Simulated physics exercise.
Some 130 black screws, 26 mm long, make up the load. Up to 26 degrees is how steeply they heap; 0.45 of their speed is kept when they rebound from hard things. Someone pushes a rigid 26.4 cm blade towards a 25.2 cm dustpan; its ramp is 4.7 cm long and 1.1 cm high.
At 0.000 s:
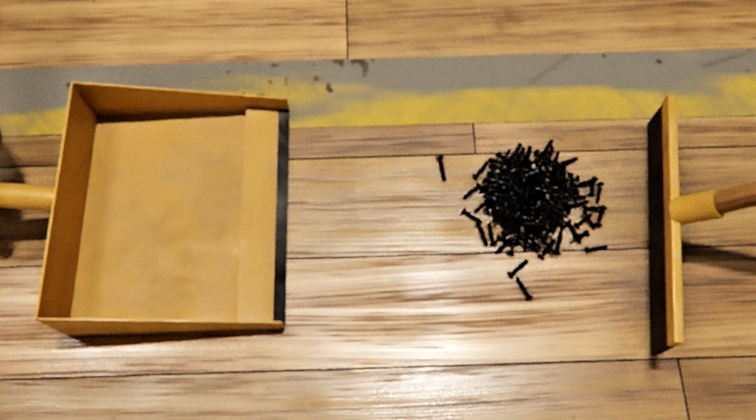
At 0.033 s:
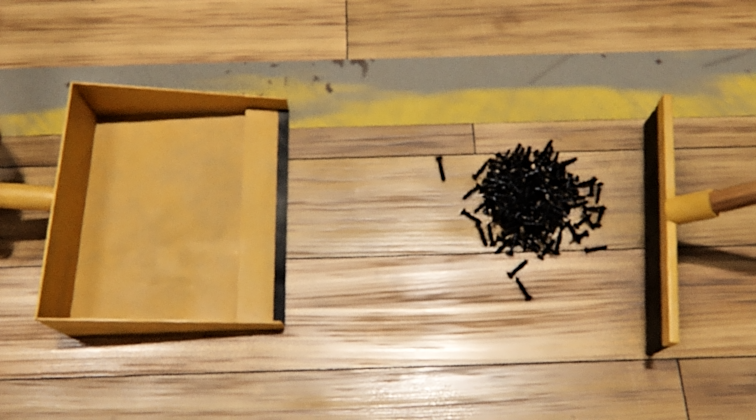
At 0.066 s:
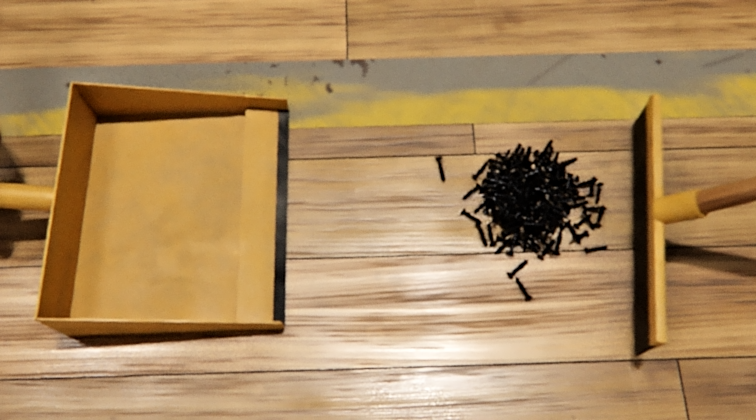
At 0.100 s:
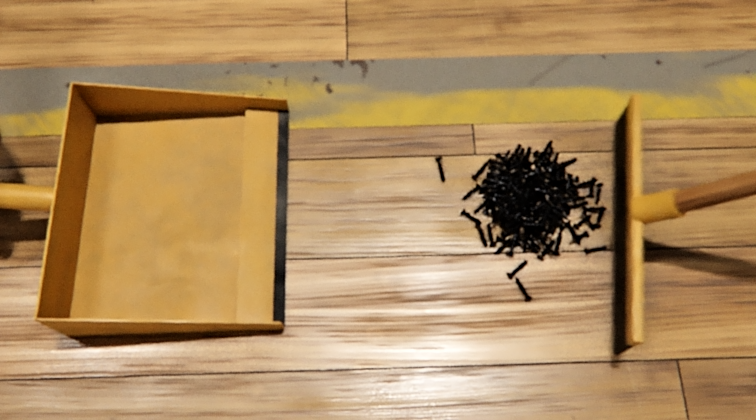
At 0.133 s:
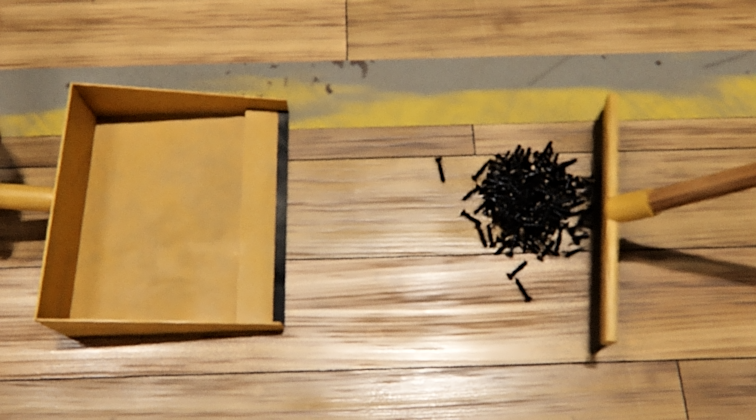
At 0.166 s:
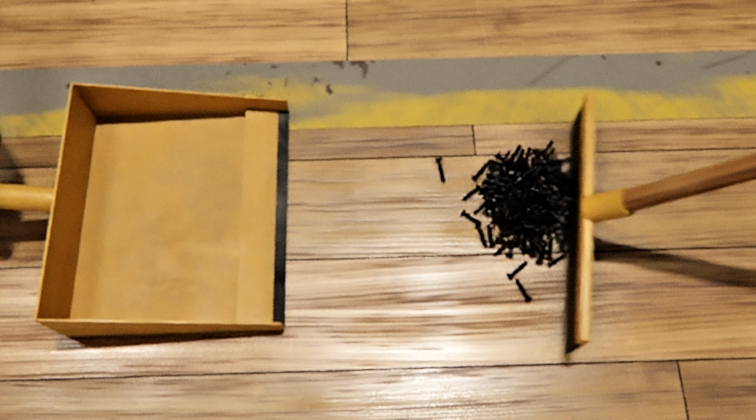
The video shows a pile of small black screws on a wooden floor between a yellowish dustpan and an upright blade on a handle; the blade slides left, meets the pile's right edge and pushes the nearest screws slightly leftward.
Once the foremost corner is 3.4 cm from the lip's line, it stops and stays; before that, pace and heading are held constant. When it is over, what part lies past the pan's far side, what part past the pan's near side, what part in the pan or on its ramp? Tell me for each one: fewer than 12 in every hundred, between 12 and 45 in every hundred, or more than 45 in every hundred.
Outcome: Far side: A scattering, near side: A scattering, pan: A decent share.
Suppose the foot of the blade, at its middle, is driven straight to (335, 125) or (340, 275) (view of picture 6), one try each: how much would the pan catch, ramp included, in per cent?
The two tries give roughly 15 and 20 %.
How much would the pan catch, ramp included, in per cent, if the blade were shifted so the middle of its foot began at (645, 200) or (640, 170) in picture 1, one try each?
Close to 30 in a hundred, then close to 35 in a hundred.
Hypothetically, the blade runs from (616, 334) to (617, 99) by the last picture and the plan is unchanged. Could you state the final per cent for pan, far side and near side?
Per cent by place - pan 10, far side 5, near side 0.
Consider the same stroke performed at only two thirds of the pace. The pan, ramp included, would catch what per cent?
It would be around 5 per cent.
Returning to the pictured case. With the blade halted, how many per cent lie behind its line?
Estimate: About 5 %.
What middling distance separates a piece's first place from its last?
That distance is close to 26 cm.
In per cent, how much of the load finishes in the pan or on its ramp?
25 percent.
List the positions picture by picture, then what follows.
Blade from (674, 341) to (668, 103), moved 0.0 cm, 0 of the pieces shifted so far; middle of the pieces at (530, 198); pan at (167, 215), in the first picture.
Blade from (670, 341) to (664, 103), moved 0.4 cm, 0 of the pieces shifted so far; middle of the pieces at (529, 198), in the second picture.
Blade from (657, 341) to (653, 103), moved 1.6 cm, 0 of the pieces shifted so far; middle of the pieces at (529, 198), in the third picture.
Blade from (634, 340) to (633, 103), moved 3.6 cm, 0 of the pieces shifted so far; middle of the pieces at (529, 198), in the fourth picture.
Blade from (608, 340) to (610, 102), moved 6.1 cm, 7 of the pieces shifted so far; middle of the pieces at (529, 199), in the fifth picture.
Blade from (582, 339) to (588, 102), moved 8.5 cm, 57 of the pieces shifted so far; middle of the pieces at (524, 197); pan at (166, 217). The blade's pace is about 0.73 m/s, heading 4 degrees away from the viewer's side, in the sixth picture.
After 0.34 s, middle of the blade 18 cm from the lip; 0 % over the lip, far side 0 %, near side 0 %.
After 0.46 s, middle of the blade 9 cm from the lip; 0 % over the lip, far side 5 %, near side 0 %.
Then, at 0.71 s, middle of the blade 6 cm from the lip; 25 % over the lip, far side 5 %, near side 0 %.
By 1.8 s all is still; far side 5 %, near side 0 %, pan 25 %, in front of the lip or behind the blade 70 %.
